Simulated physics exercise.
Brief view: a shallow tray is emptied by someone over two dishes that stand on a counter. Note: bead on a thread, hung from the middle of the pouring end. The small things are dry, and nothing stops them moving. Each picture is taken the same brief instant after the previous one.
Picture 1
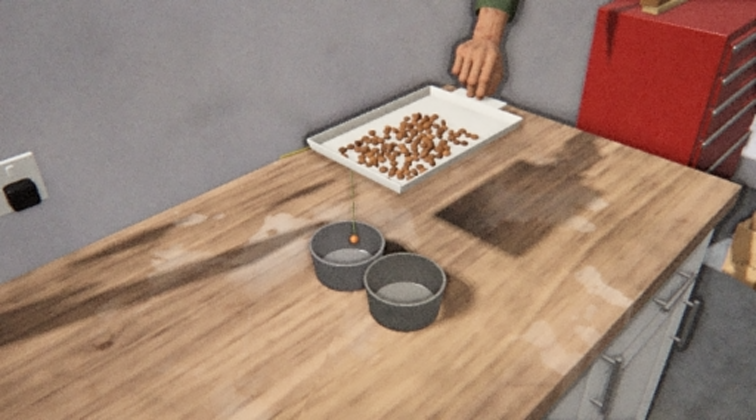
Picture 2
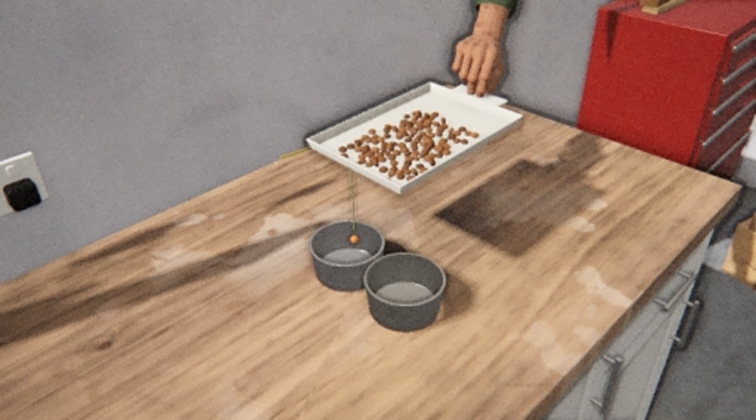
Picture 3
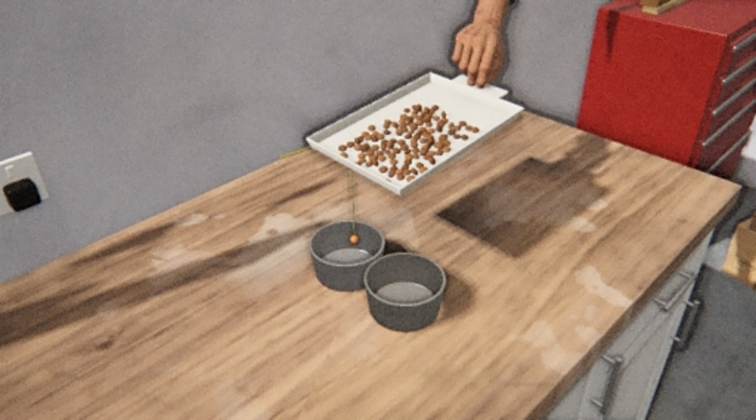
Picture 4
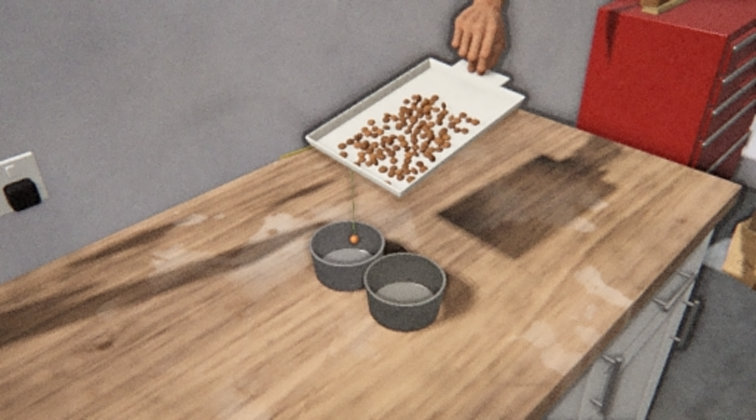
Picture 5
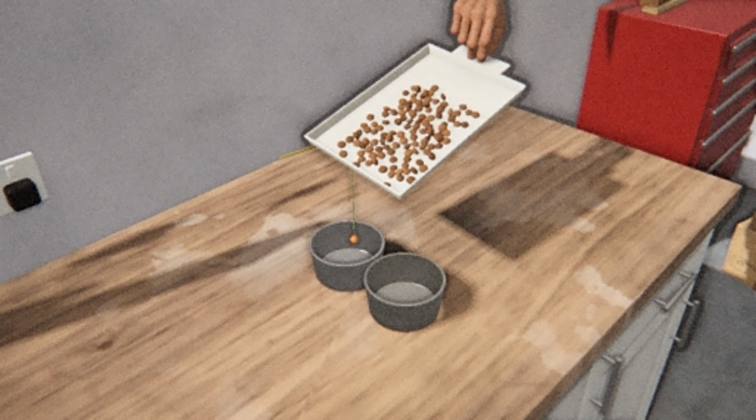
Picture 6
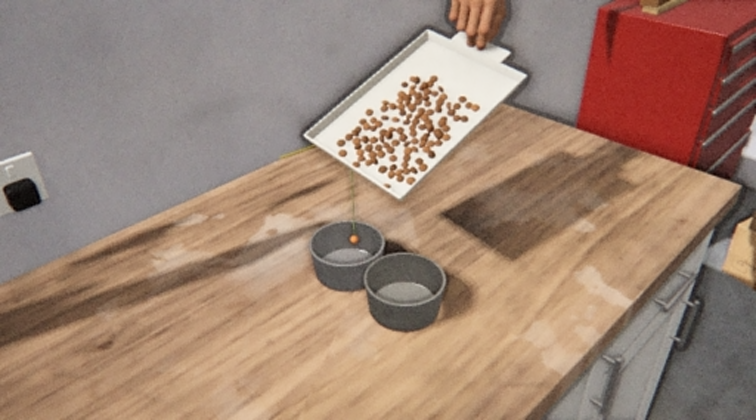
On a wooden counter, a hand steadily tilts a tray of brown bits above two bowls.
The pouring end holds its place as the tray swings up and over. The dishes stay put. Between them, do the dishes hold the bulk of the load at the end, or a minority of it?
Majority caught.
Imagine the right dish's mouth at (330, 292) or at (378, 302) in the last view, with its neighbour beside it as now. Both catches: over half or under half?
For the two tries in order: Not as much as half, exceeding half.
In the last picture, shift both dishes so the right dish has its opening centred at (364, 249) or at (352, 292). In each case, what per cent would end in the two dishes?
First try: Roughly 10 per cent; second try: Roughly 50 per cent.
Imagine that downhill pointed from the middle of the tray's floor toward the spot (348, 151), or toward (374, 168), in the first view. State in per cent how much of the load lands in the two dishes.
In order, 40 in a hundred and 40 in a hundred.
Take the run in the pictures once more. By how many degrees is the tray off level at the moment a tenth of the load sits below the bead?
Close to 80 degrees, I reckon.
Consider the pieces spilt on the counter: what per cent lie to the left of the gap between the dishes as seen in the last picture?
About 90 per cent.
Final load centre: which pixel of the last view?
Near (396, 307).
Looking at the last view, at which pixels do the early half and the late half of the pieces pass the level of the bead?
It goes through near (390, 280) first, then near (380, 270).
Soon, tray tipped steeply; nearly all on the tray; a small part in the air.
A while on, tray tipped past a quarter turn; a stray few on the tray; about two thirds in the right dish; a stray few in the left dish; about a quarter outside both; a small part in the air.
Towards the end, tray tipped past a quarter turn; most in the right dish; a stray few in the left dish; about a quarter outside both.
Finally, tray tipped past a quarter turn; most in the right dish; a stray few in the left dish; about a quarter outside both.
